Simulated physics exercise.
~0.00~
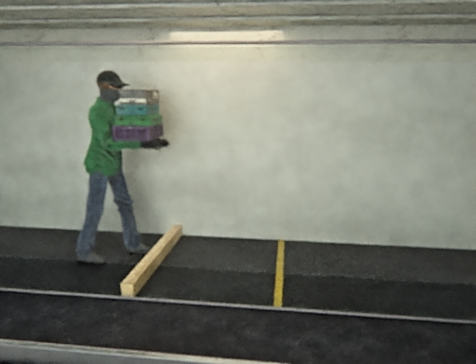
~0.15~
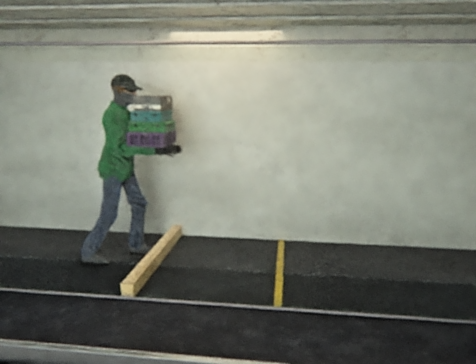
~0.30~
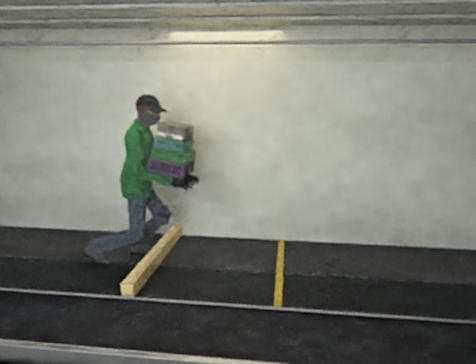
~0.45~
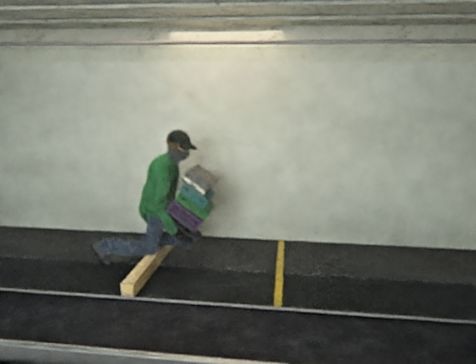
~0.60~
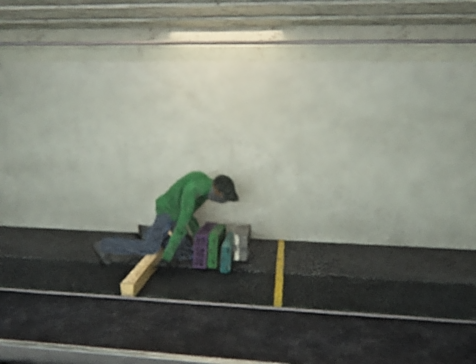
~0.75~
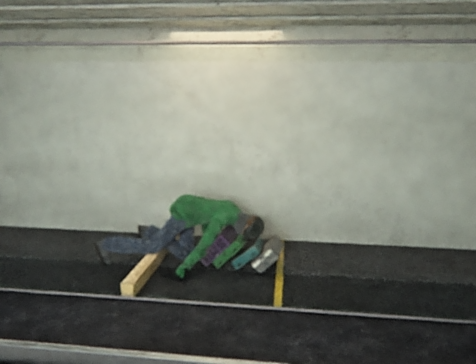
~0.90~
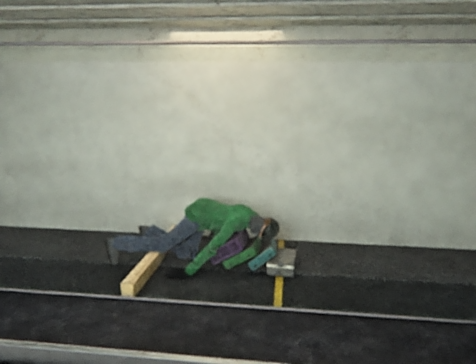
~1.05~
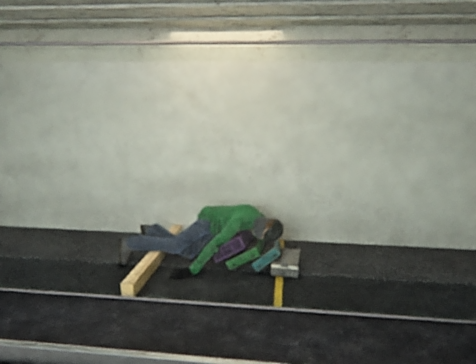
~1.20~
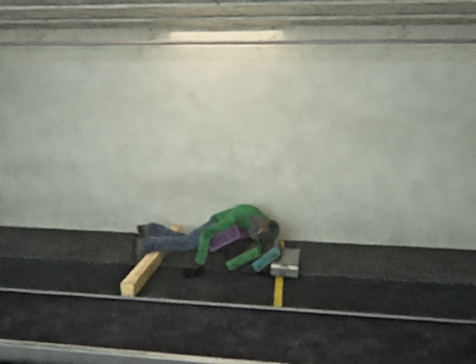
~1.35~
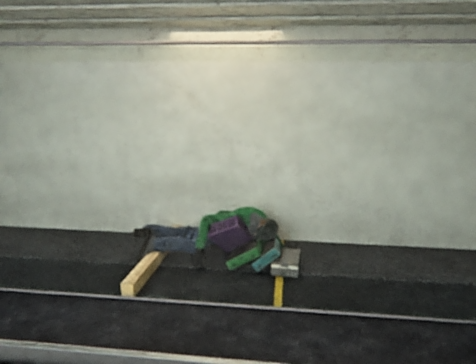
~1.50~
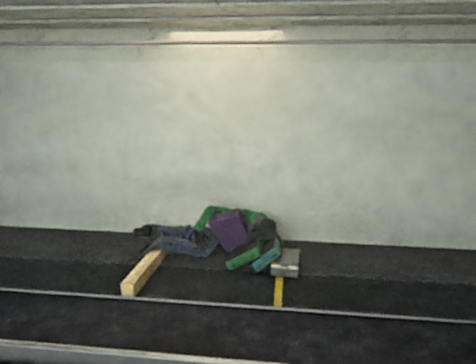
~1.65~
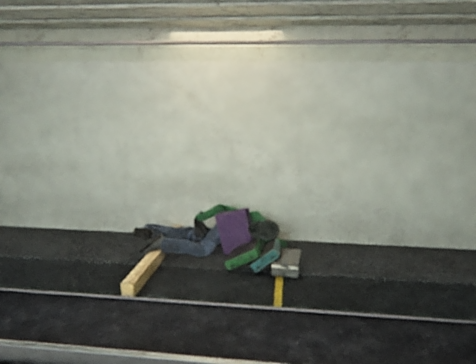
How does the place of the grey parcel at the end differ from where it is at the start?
At the start the grey parcel is on top of the stack held up at the left, and at the end it lies on the floor to the right, with its middle just past the yellow line.
